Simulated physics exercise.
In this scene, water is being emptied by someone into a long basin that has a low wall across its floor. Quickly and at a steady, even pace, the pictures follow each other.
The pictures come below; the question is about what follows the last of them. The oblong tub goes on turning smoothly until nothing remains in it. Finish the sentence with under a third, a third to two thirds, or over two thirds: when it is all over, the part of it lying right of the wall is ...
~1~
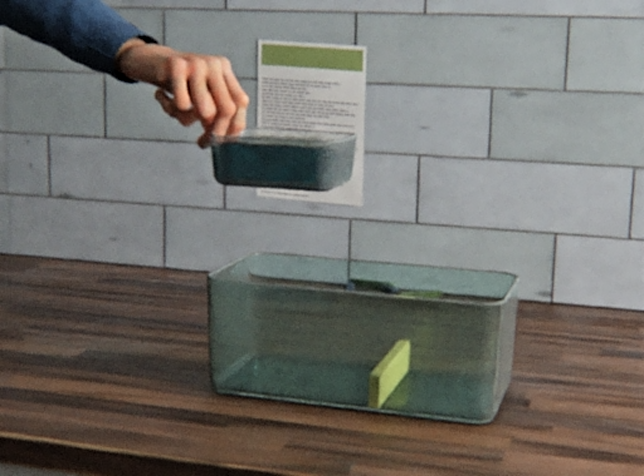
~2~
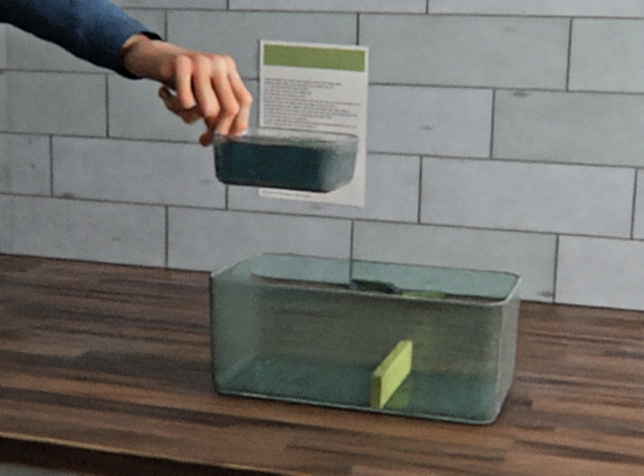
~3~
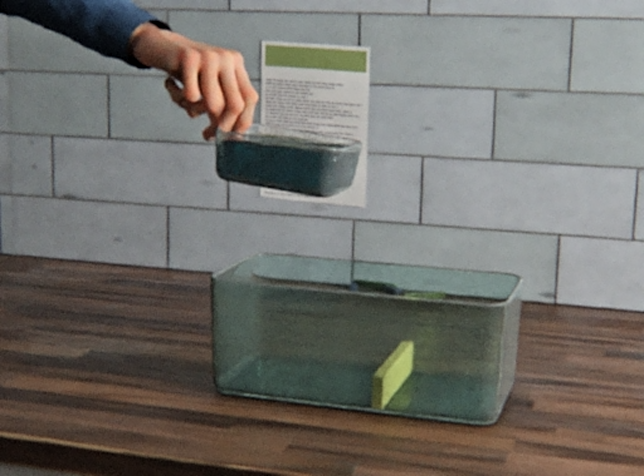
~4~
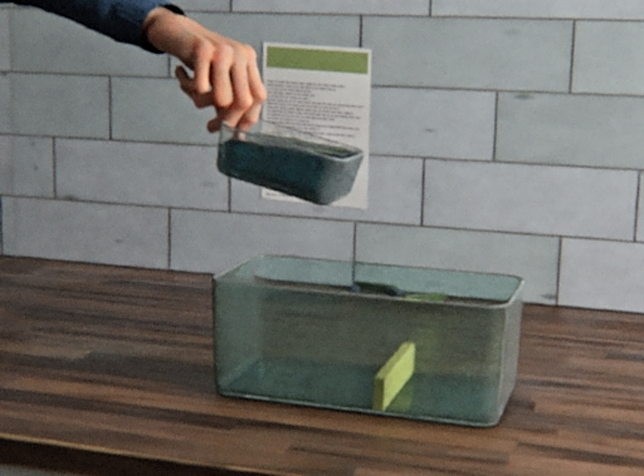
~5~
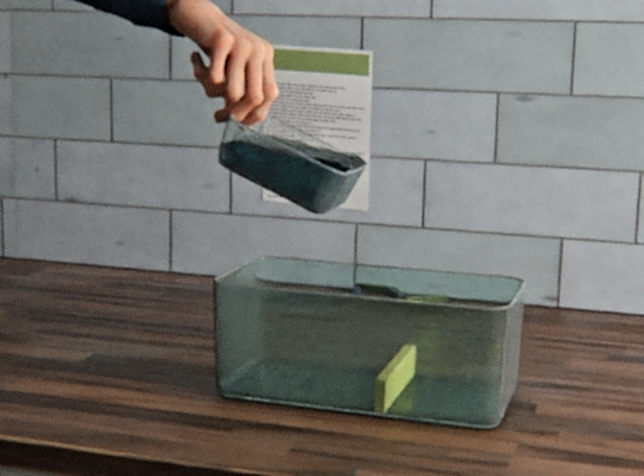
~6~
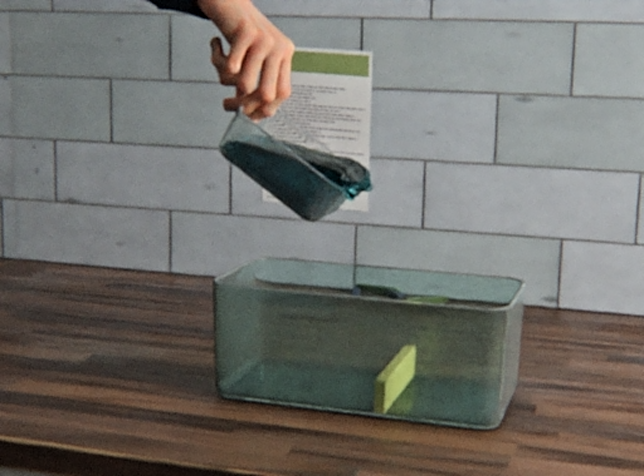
... a third to two thirds.
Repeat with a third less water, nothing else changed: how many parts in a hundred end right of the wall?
About 30 percent.
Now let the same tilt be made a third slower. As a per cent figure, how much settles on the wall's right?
Near 60 in a hundred.
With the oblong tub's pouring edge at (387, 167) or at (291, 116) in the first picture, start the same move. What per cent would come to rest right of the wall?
It would come to near 70 per cent, and then near 15 per cent.
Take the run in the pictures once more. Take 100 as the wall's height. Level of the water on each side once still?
Left: 30 %. Right: 40 %.
A moment on, the oblong tub is tipped on its side and 5 per cent is still to pour, 26 is left of the wall and 45 right of it.
Next, the oblong tub is tipped right over and 0 per cent is still to pour, 44 is left of the wall and 51 right of it.
Then the oblong tub is tipped right over and 0 per cent is still to pour, 49 is left of the wall and 50 right of it.
Later the oblong tub is tipped right over and 0 per cent is still to pour, 49 is left of the wall and 50 right of it.
In the end 49 per cent lies left of the wall, 50 right of it and 2 outside.
